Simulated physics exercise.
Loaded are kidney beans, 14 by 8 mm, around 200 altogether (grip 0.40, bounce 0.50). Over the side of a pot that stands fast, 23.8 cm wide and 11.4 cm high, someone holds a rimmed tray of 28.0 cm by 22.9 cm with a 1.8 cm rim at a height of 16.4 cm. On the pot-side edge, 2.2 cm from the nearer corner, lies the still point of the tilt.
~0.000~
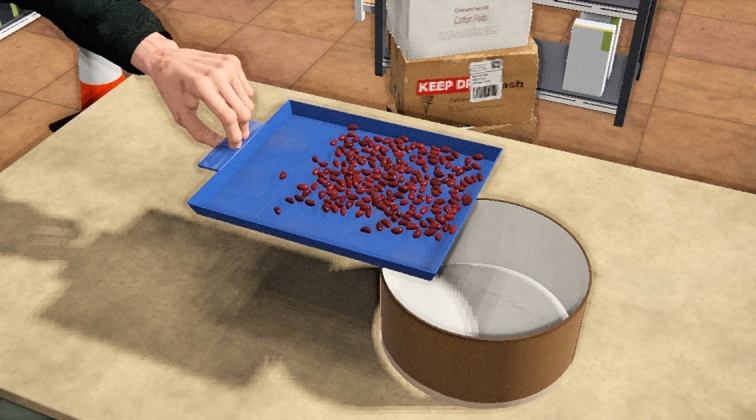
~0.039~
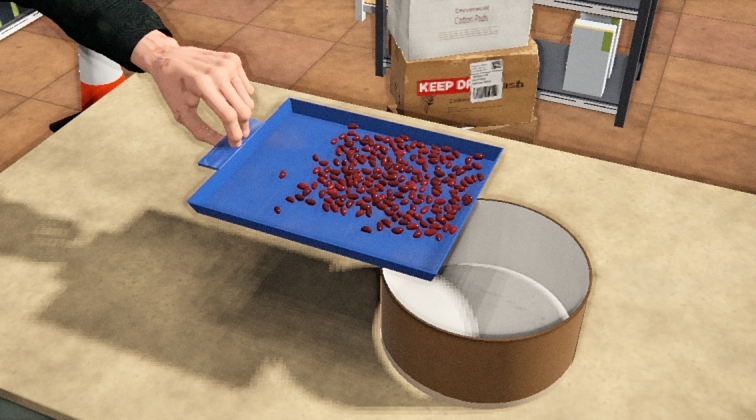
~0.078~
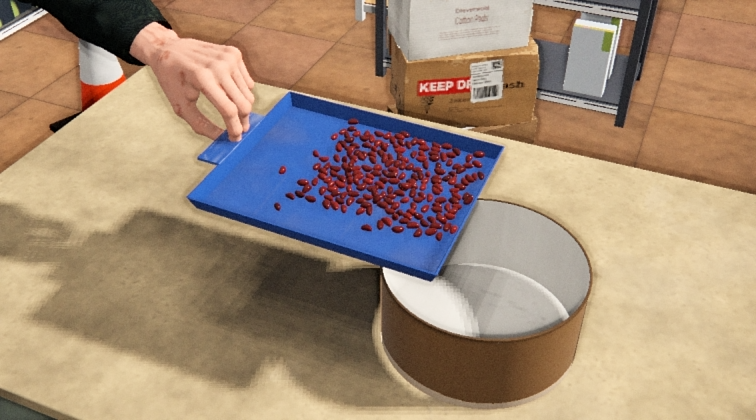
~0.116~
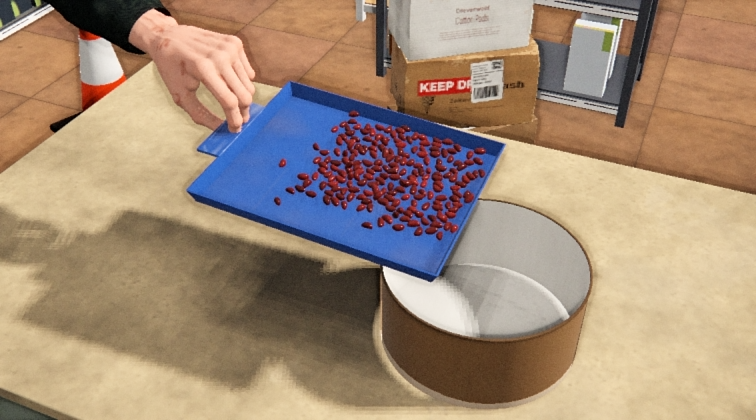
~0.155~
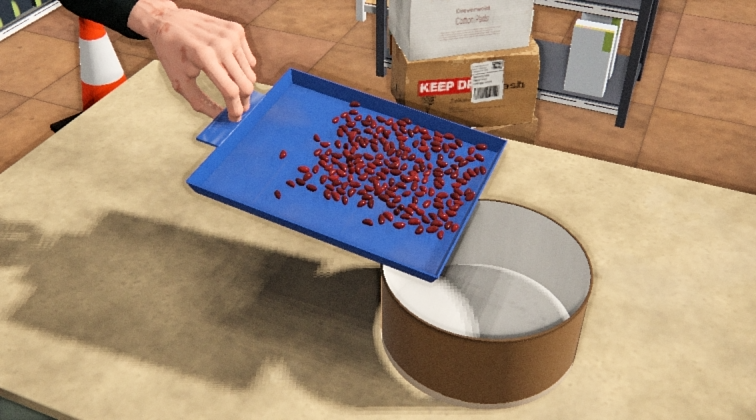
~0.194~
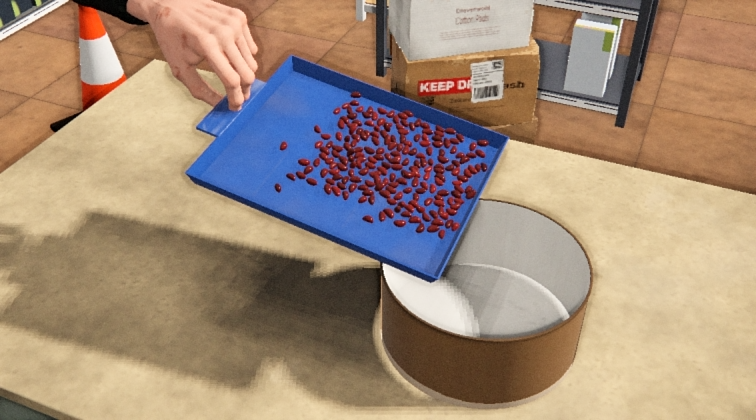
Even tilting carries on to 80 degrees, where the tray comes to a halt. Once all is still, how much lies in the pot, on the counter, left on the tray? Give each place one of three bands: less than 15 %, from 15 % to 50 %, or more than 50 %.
As I see it, pot: The main portion; counter: A middle portion; tray: A small portion.
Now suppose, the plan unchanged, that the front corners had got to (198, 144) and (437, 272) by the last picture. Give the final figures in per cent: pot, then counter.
Pot 90; counter 10.
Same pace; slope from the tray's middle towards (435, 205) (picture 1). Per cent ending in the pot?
Roughly 90 per cent.
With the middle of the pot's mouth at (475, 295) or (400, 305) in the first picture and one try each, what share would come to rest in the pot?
Spot one: Some 100 per cent; spot two: Some 95 per cent.
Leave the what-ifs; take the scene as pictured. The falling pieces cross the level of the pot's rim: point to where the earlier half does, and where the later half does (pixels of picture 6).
Around (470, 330), then around (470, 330).
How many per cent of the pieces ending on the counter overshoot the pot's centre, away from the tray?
I'd put it close to 70 per cent.
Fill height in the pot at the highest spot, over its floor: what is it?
Some 2.0 cm up.
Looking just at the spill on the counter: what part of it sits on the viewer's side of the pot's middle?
Roughly 100 percent of the spill.
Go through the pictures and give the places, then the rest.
The first picture shows tray tilt 0 degrees, front corners at (195, 201) and (431, 267); middle of the pieces at (392, 179); pot at (485, 262).
The second picture shows tray tilt 1 degrees, front corners at (195, 199) and (432, 268); middle of the pieces at (393, 178).
The third picture shows tray tilt 2 degrees, front corners at (195, 195) and (432, 269); middle of the pieces at (393, 176).
The fourth picture shows tray tilt 5 degrees, front corners at (195, 188) and (433, 269), lowest corner right front; middle of the pieces at (394, 171).
The fifth picture shows tray tilt 8 degrees, front corners at (194, 180) and (434, 271), lowest corner right front; middle of the pieces at (395, 166).
The sixth picture shows tray tilt 11 degrees, front corners at (194, 171) and (434, 272), lowest corner right front; middle of the pieces at (396, 161); pot at (486, 262). Its pace works out near 85 degrees a second.
After 0.58 s, tilt 45 degrees; the tray holds 100 %, the pot 0 %.
Then, at 0.84 s, tilt 67 degrees; the tray holds 75 %, the pot 5 %.
Then, at 1.20 s, tilt 80 degrees; the tray holds 10 %, the pot 60 %.
At rest (2.7 s), pot 65 %, counter 35 %, tray 5 %.
